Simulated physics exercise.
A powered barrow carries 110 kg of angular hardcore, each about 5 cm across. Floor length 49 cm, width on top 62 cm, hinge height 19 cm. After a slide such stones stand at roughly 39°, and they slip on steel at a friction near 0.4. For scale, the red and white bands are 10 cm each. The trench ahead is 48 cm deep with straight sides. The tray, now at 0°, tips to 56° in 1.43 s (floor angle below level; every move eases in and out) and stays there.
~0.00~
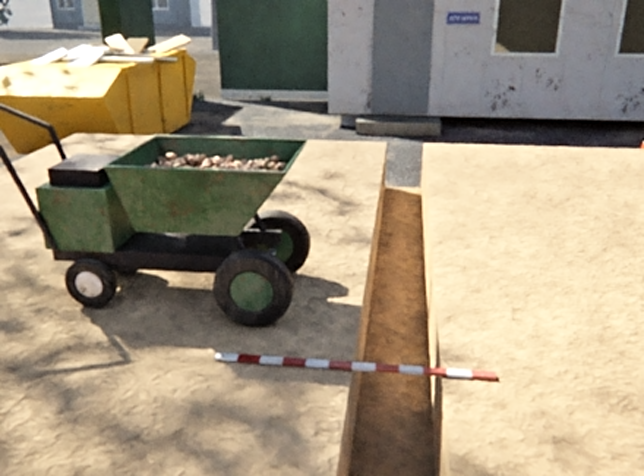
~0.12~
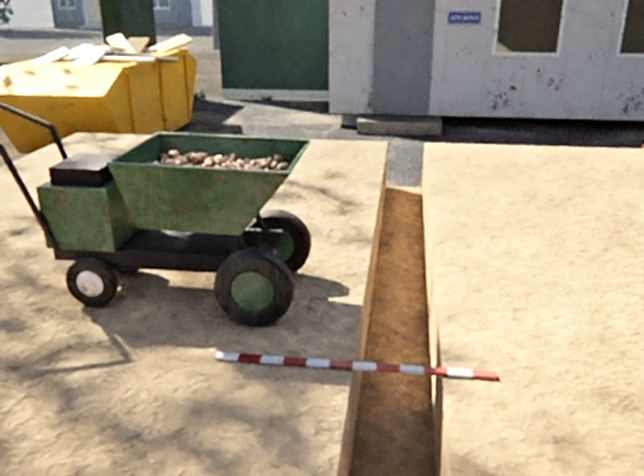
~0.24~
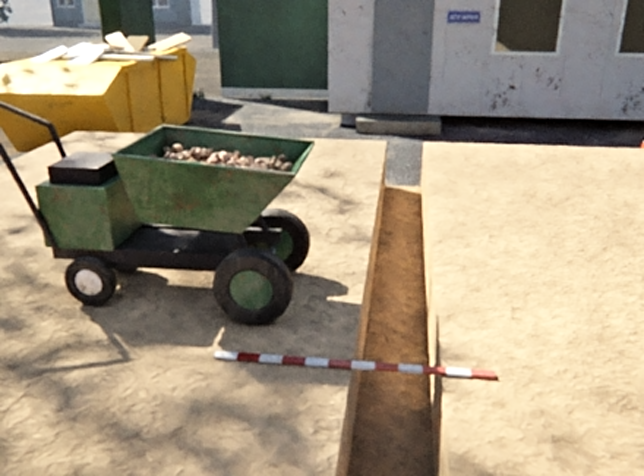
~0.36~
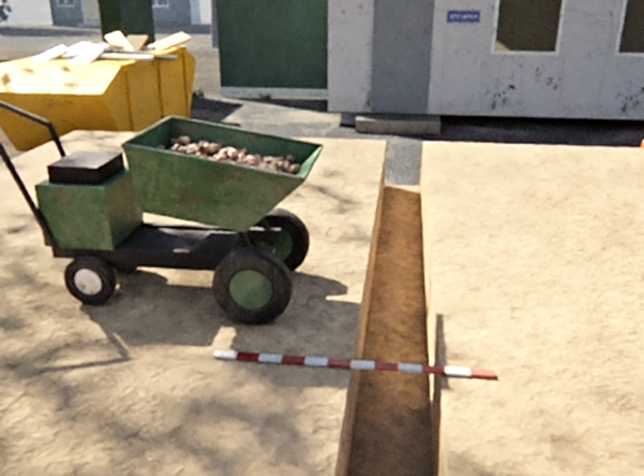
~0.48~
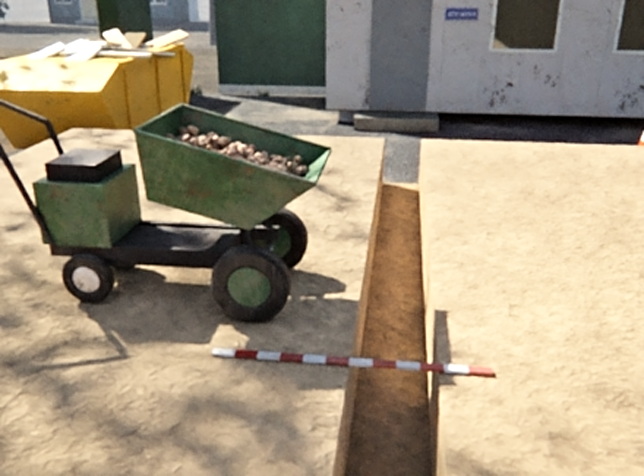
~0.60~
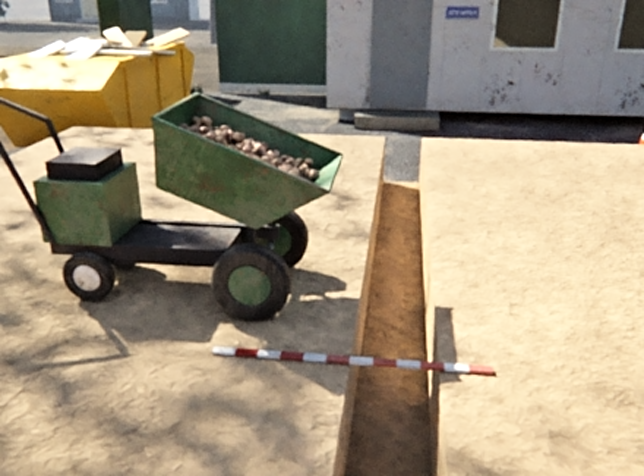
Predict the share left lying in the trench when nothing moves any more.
Roughly 8 per cent ends in the trench.
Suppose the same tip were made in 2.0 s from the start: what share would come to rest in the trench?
It would be near 5 per cent.
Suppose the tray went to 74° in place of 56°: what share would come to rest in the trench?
In that case some 95 per cent.
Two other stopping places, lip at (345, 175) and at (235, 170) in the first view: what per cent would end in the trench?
Near 0 per cent from the first place, 5 from the second.
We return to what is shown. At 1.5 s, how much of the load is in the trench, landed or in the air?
About 0 per cent by then.
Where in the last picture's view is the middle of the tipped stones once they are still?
Around (412, 379).
After 1.1 s the floor is at 47°; 100 % in the tray; the foremost stones are at (348, 215).
After 1.5 s the floor is at 56°; 99 % in the tray, 1 % in the trench; the foremost stones are at (385, 240).
After 1.9 s the floor is at 56°; 96 % in the tray, 4 % in the trench; the foremost stones are at (422, 354).
After 3.8 s the floor is at 56°; 92 % in the tray, 8 % in the trench; the foremost stones are at (425, 384).
